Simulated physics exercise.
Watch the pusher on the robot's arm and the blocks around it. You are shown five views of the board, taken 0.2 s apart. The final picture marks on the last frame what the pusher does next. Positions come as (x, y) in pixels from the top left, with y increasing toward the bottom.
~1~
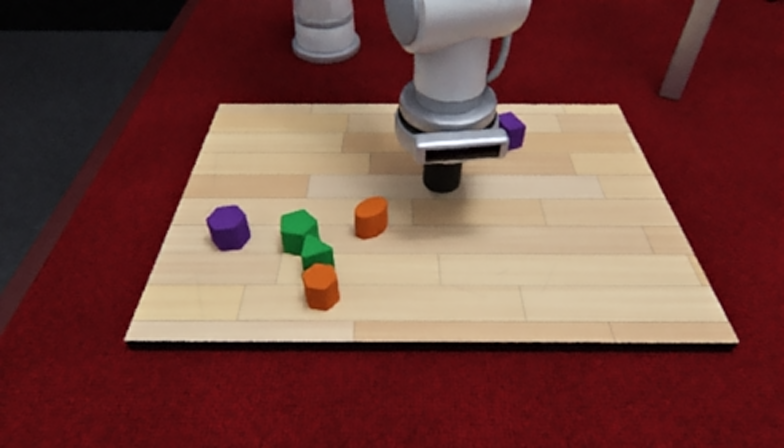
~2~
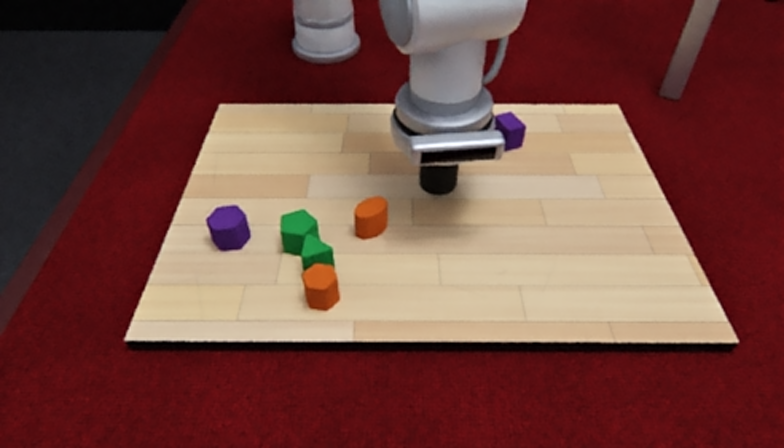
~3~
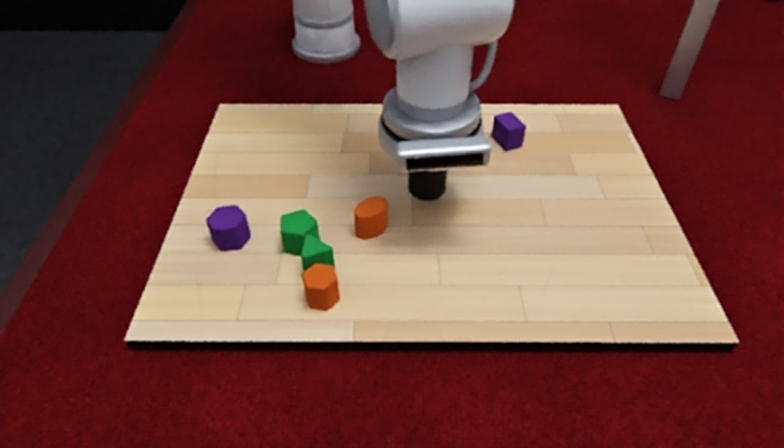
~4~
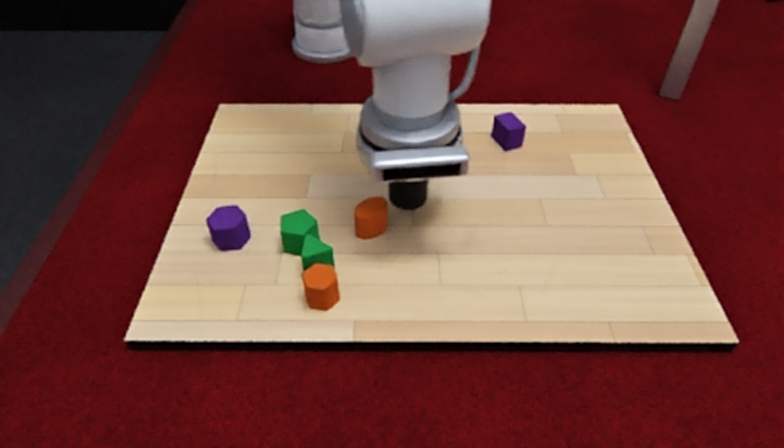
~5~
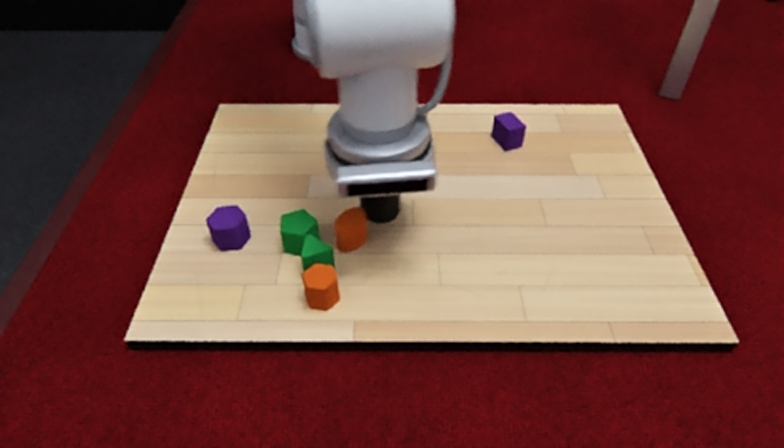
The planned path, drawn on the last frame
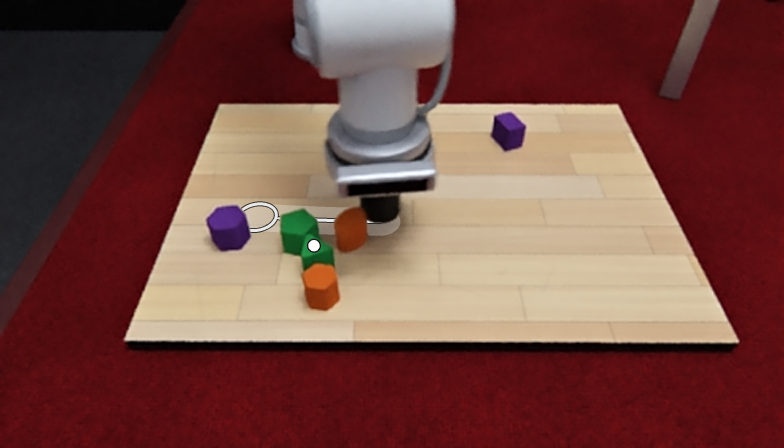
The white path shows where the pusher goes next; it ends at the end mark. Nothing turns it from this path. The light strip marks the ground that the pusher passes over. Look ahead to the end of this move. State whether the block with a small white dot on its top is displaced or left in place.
Same place.
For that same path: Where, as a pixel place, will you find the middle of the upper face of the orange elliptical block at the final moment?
I'd expect the centre of its top face to be at (329, 225).
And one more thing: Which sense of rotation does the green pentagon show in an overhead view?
From overhead, the rotation is counterclockwise.
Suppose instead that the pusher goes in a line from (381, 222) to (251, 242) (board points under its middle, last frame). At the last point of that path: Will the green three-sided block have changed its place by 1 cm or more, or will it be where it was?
That one moves away.
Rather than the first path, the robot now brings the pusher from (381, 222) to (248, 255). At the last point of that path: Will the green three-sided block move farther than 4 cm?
No - that is not the case.
Path on the board, in a line from (381, 222) to (257, 217); the dot is on the green three-sided block.
The first path, step by step. One third of the way, pusher at (338, 209); orange elliptical block at (329, 225), turned 65° anticlockwise.
Two thirds of the way, pusher at (295, 208); green pentagon at (286, 224), turned 25° anticlockwise; orange elliptical block at (329, 225), turned 70° anticlockwise.
At the end, pusher at (254, 206); green pentagon at (286, 224), turned 25° anticlockwise; green three-sided block in place; orange elliptical block at (329, 225), turned 70° anticlockwise.
